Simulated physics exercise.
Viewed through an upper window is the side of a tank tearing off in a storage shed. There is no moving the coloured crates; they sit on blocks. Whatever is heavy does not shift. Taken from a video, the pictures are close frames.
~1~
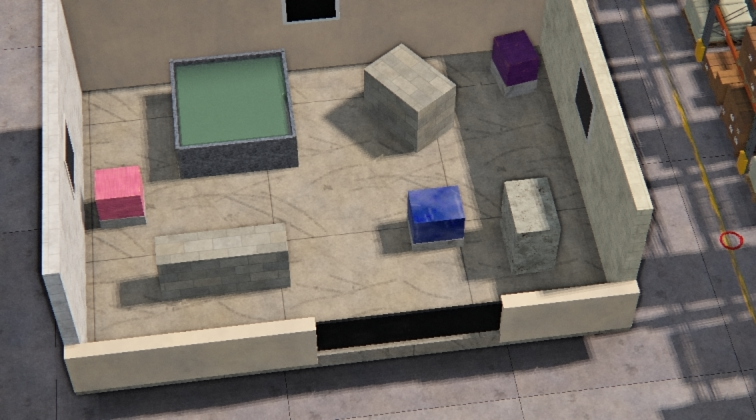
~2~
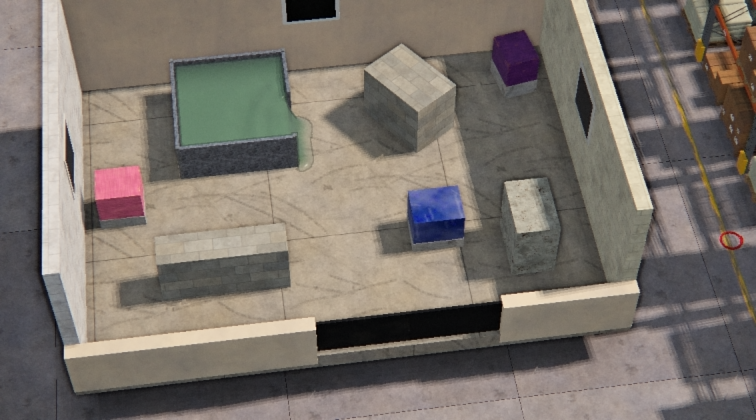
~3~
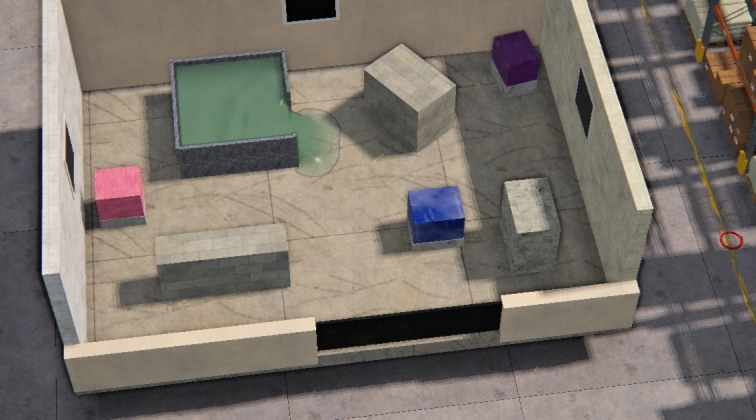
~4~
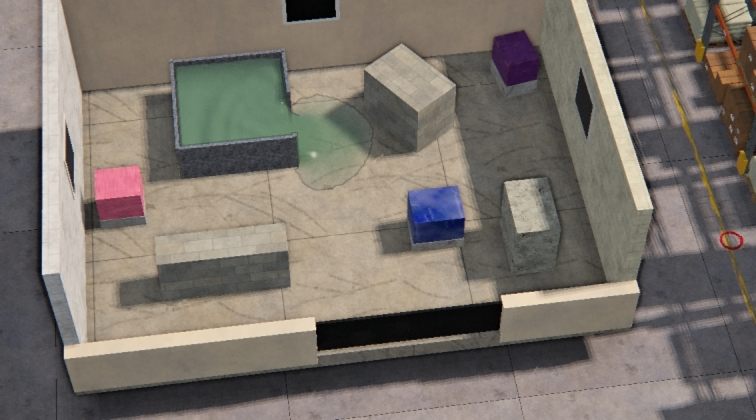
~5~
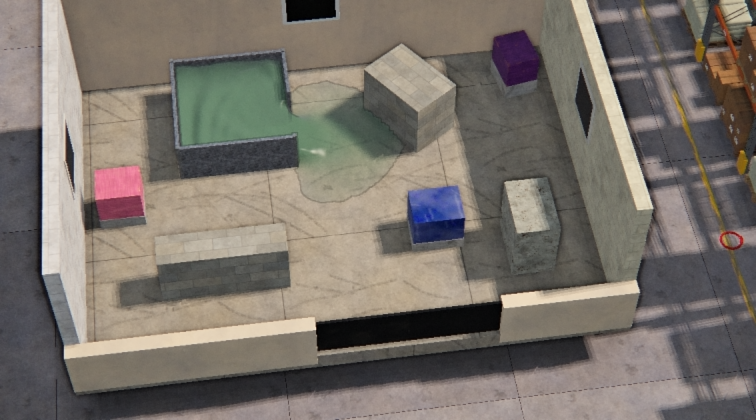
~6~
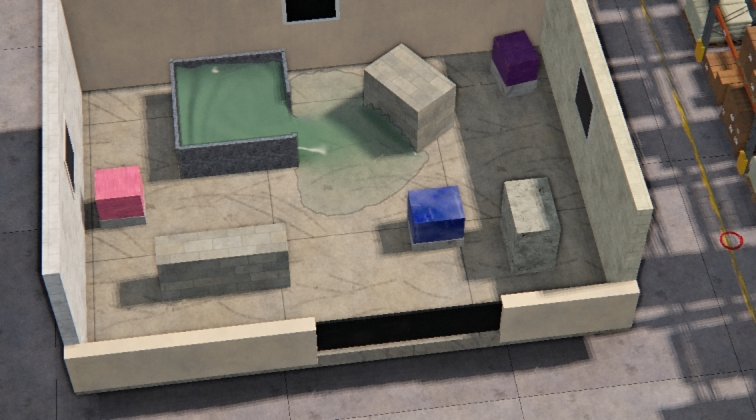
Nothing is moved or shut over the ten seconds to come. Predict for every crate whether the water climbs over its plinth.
In the end the blue crate is touched by water; the pink crate remains untouched by water; the purple crate remains untouched by water.
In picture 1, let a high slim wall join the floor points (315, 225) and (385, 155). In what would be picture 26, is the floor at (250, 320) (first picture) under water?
At that place: No water.
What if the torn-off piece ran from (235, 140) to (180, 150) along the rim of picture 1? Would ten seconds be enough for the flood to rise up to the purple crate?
Note: Purple crate stays out of reach.
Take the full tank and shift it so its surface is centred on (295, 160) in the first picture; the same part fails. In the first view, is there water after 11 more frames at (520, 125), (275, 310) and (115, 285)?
The first spot is inundated, the second not reached, and the third not reached.
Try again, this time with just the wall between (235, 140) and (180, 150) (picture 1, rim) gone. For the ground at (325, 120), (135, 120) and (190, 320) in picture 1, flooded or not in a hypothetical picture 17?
Okay, the first is left untouched, the next is left untouched, and the last is left untouched.
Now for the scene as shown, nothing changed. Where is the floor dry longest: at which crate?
The one in pink comes last.
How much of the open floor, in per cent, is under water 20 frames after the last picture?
I'd put it at roughly 50 per cent.
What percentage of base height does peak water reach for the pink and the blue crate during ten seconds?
Taking them in the order asked, 20 percent and 180 percent.
A moment on, water covers 20 % of the floor; the blue crate water round its plinth, the pink crate not reached, the purple crate not reached.
Next, water covers 35 % of the floor; the blue crate water round its plinth, the pink crate not reached, the purple crate water round its plinth.
Then, water covers 50 % of the floor; the blue crate water round its plinth, the pink crate not reached, the purple crate water round its plinth.
Later, water covers 70 % of the floor; the blue crate water round its plinth, the pink crate not reached, the purple crate water round its plinth.
In the end, water covers 90 % of the floor; the blue crate was topped, the pink crate stayed above the water, the purple crate stayed above the water.
